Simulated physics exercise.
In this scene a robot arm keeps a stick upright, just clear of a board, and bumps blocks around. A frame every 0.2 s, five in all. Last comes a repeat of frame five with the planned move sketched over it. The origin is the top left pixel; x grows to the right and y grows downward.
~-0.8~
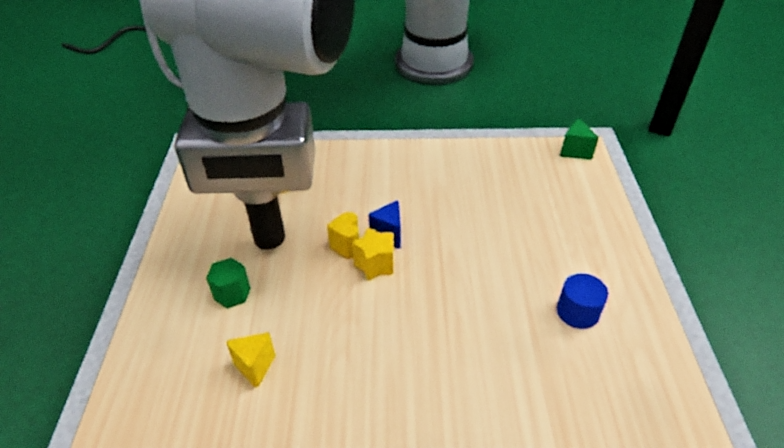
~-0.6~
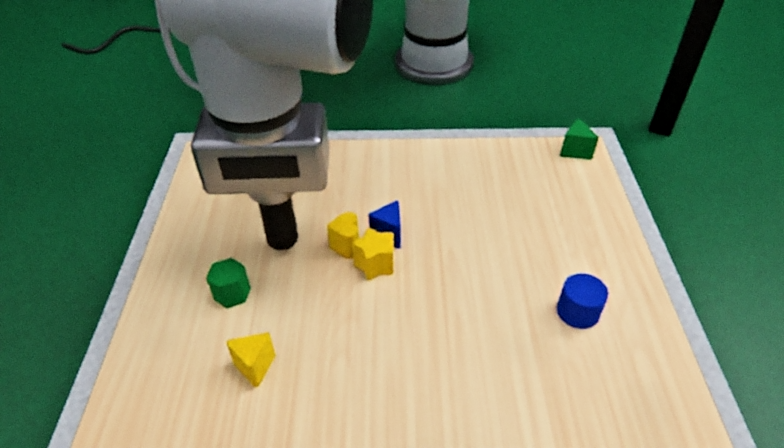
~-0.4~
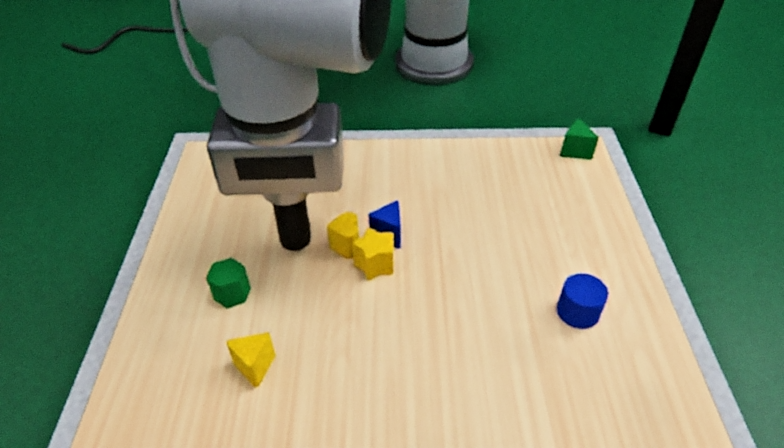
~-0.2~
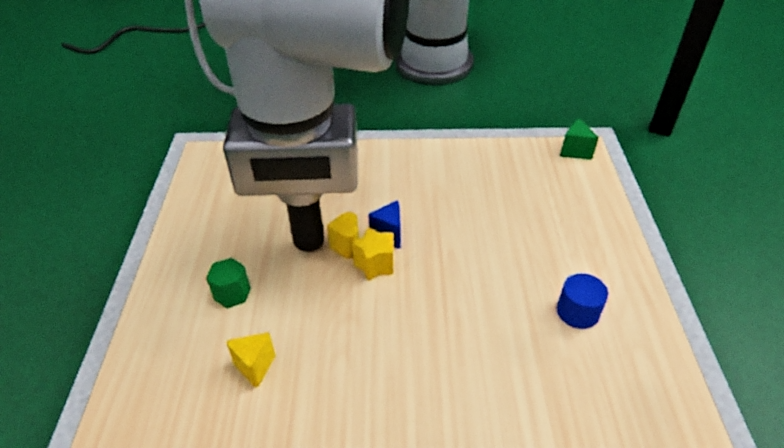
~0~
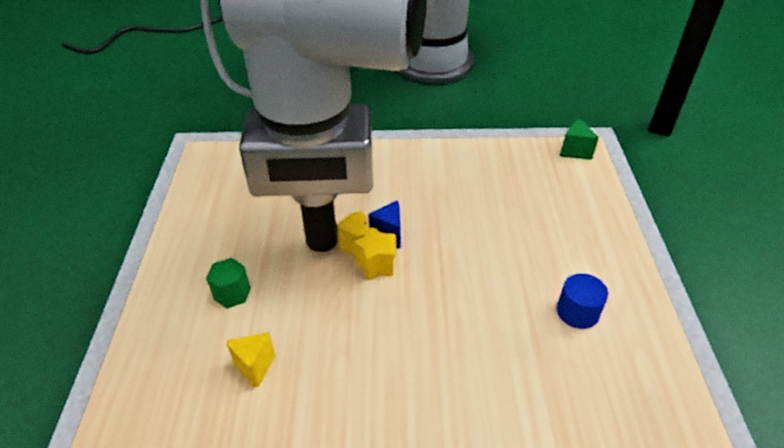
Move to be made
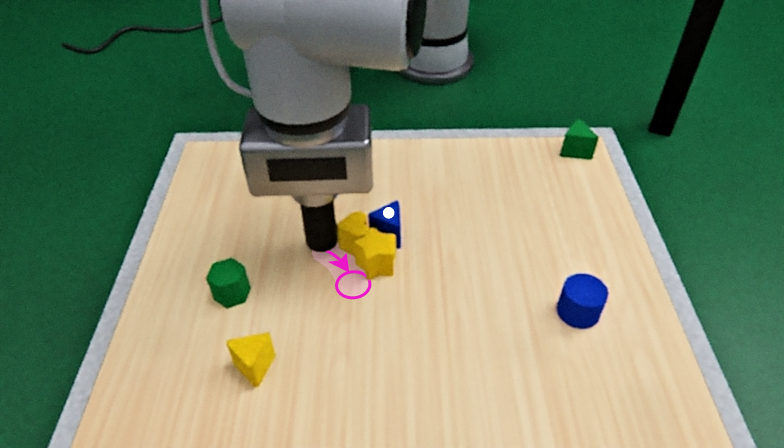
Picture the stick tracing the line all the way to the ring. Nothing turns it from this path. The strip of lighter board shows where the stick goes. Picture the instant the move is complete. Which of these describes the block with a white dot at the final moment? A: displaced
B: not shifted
Answer: B.
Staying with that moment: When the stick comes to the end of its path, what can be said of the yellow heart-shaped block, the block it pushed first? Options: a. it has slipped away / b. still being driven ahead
My answer is option a.
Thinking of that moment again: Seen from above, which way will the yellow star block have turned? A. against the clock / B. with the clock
Option B.
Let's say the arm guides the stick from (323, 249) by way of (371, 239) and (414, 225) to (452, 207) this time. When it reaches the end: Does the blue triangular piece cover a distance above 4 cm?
Yes, it checks out.
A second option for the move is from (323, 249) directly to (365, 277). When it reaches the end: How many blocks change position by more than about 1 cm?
It shifts two blocks.
Drawn move, from (323, 249) by way of (337, 258) and (348, 270) to (353, 285); the dot is on the blue triangular piece.
The first path, step by step. Halfway along, stick (343, 256); yellow heart-shaped block (366, 224), turned 50° anticlockwise; yellow star block (383, 243), turned 25° clockwise.
At the end, stick (353, 277); yellow heart-shaped block (366, 224), turned 50° anticlockwise; yellow star block (384, 243), turned 20° clockwise; blue triangular piece still.
